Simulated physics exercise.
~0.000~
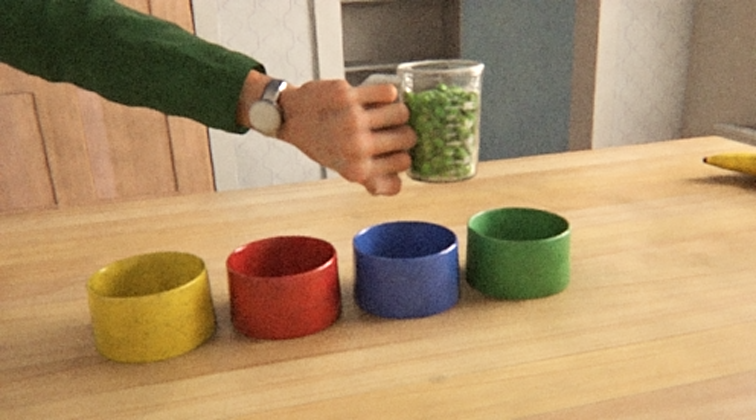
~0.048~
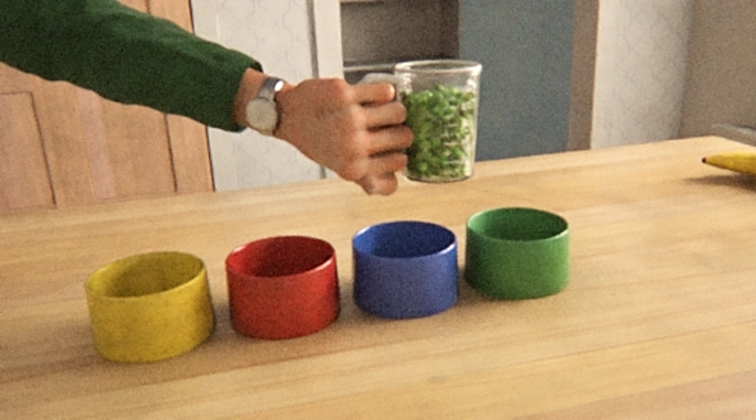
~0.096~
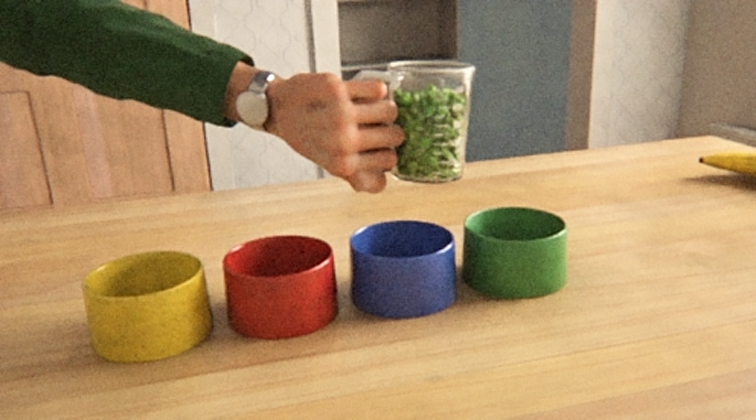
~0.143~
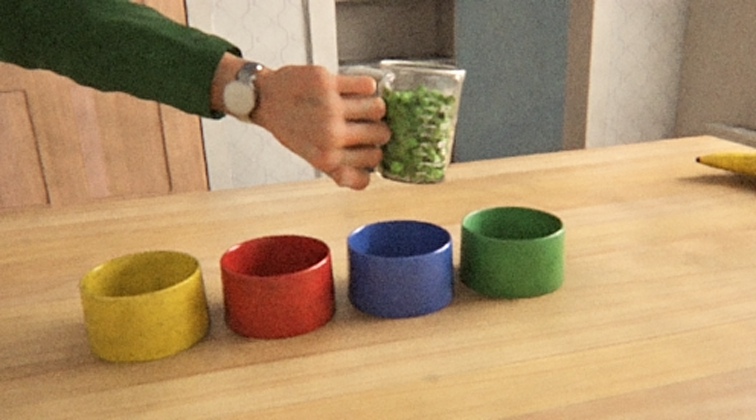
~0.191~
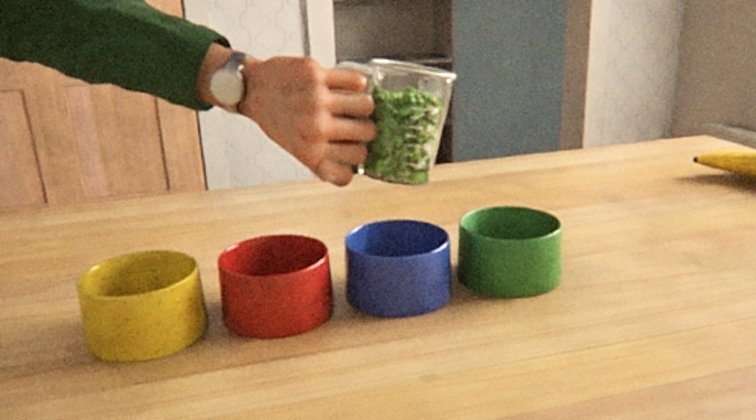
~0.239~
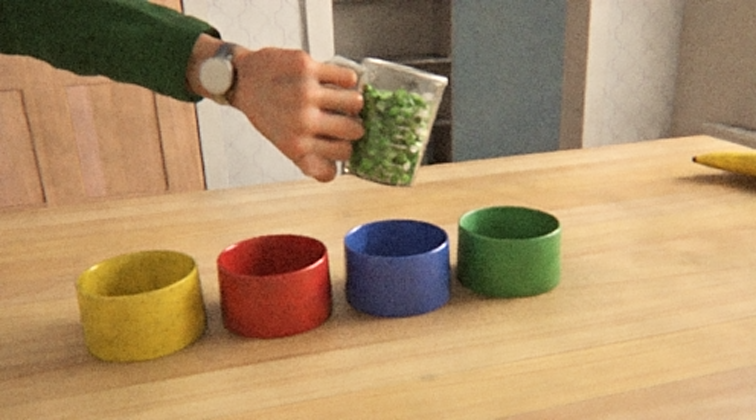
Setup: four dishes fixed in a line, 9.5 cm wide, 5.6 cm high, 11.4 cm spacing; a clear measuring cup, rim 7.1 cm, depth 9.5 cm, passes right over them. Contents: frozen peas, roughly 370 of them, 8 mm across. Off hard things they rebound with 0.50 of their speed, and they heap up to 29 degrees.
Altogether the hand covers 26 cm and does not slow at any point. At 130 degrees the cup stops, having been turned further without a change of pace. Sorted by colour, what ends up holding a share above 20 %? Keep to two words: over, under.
Red dish: Over, blue dish: Under, green dish: Under, yellow dish: Under, counter: Over.
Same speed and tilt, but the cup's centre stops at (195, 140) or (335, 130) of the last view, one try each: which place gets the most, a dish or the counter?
I'd expect red to win the first try and blue the second.
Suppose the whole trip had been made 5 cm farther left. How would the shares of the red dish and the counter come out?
I'd expect red at 0 and the counter at 0.
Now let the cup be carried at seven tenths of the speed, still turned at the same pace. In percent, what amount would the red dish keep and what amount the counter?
Shares - red 90, counter 10.
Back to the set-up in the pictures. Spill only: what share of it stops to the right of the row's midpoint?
0 %.
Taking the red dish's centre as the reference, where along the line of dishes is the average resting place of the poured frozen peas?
It ends up around 3 cm from that dish's centre, over to the left.
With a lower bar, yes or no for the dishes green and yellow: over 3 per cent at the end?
With green that fails, while with yellow that holds.
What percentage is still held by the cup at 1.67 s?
About 0 percent of the load.
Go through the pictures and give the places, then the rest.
Cup at (441, 121), tilt 0 degrees, lip at (478, 64), moved 0.0 cm; middle of the pieces at (436, 130); green dish at (518, 224); blue dish at (405, 239); red dish at (282, 256); yellow dish at (148, 274), in the first frame.
Cup at (438, 121), tilt 1 degrees, lip at (476, 65), moved 0.2 cm; middle of the pieces at (433, 131), in the second frame.
Cup at (429, 122), tilt 4 degrees, lip at (470, 67), moved 0.8 cm; middle of the pieces at (424, 131), in the third frame.
Cup at (416, 122), tilt 8 degrees, lip at (461, 70), moved 1.7 cm; middle of the pieces at (411, 131), in the fourth frame.
Cup at (403, 123), tilt 12 degrees, lip at (451, 74), moved 2.7 cm; middle of the pieces at (397, 131), in the fifth frame.
Cup at (392, 124), tilt 17 degrees, lip at (443, 79), moved 3.7 cm; middle of the pieces at (385, 132); green dish at (509, 223); blue dish at (396, 238); red dish at (273, 254); yellow dish at (138, 273). The cup turns about 95 degrees a second and travels 21 cm a second, in the sixth frame.
After 0.82 s, tilt 71 degrees; cup holds 100 %.
Then, at 1.20 s, tilt 106 degrees; cup holds 90 %, red 10 %.
Then, at 1.67 s, tilt 130 degrees; cup holds 0 %, red 40 %, yellow 10 %.
By 2.7 s all is still; red 40 %, blue 0 %, green 0 %, yellow 10 %, counter 50 %.
